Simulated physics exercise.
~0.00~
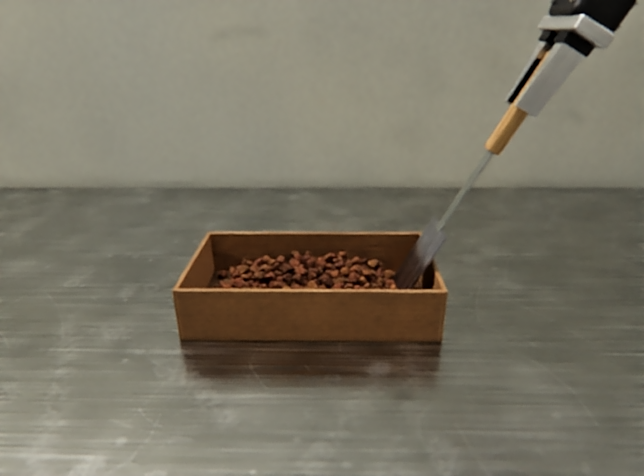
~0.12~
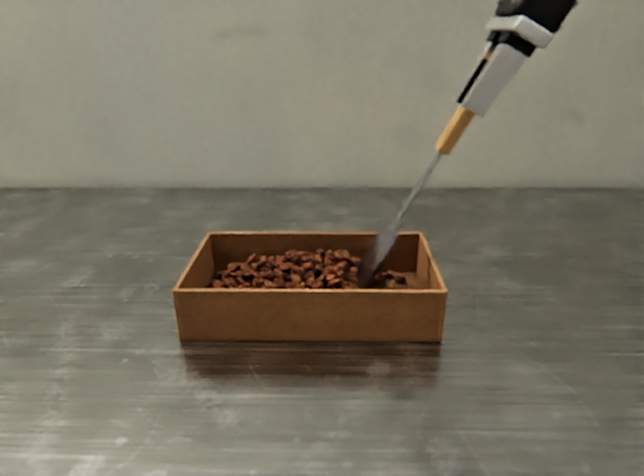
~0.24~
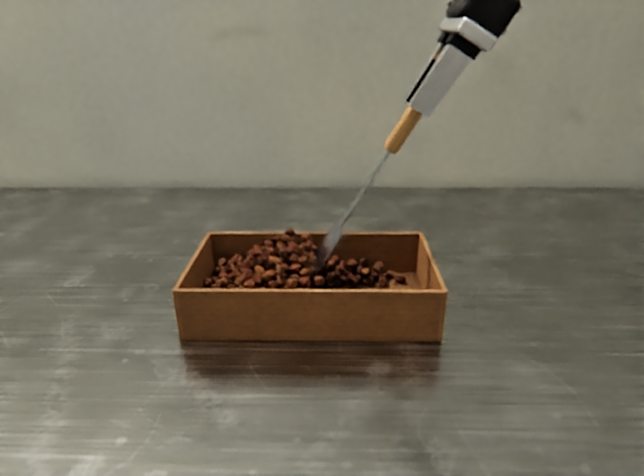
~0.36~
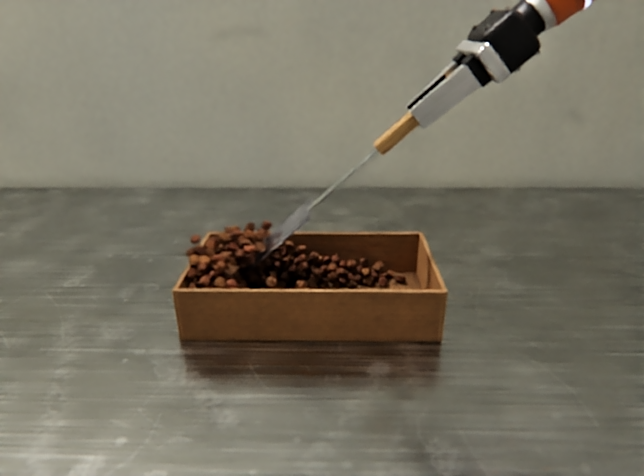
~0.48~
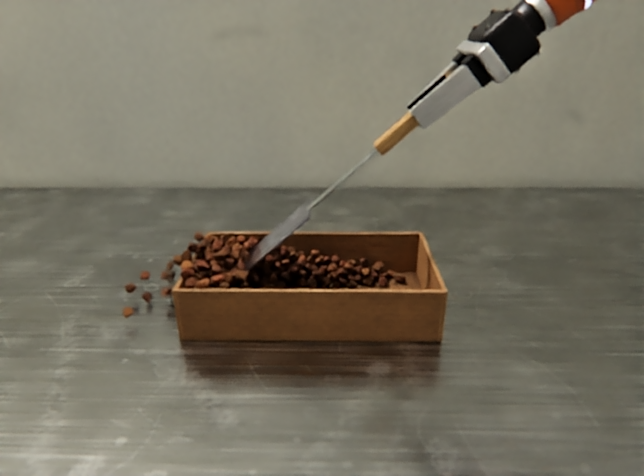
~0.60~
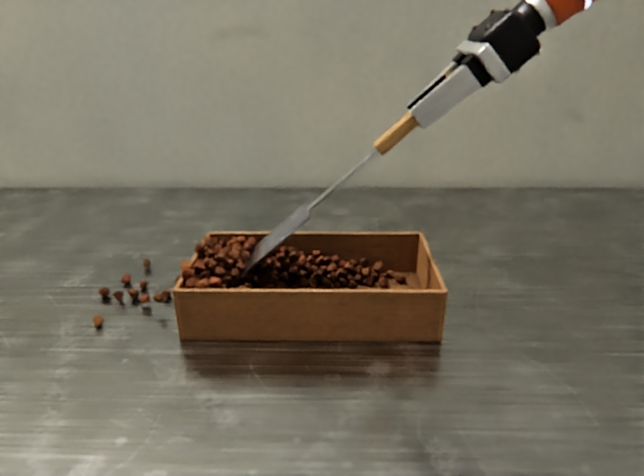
On a grey tabletop, a robot-held paddle pushing brown pellets leftward through a wooden tray, a few spilling over the left end.
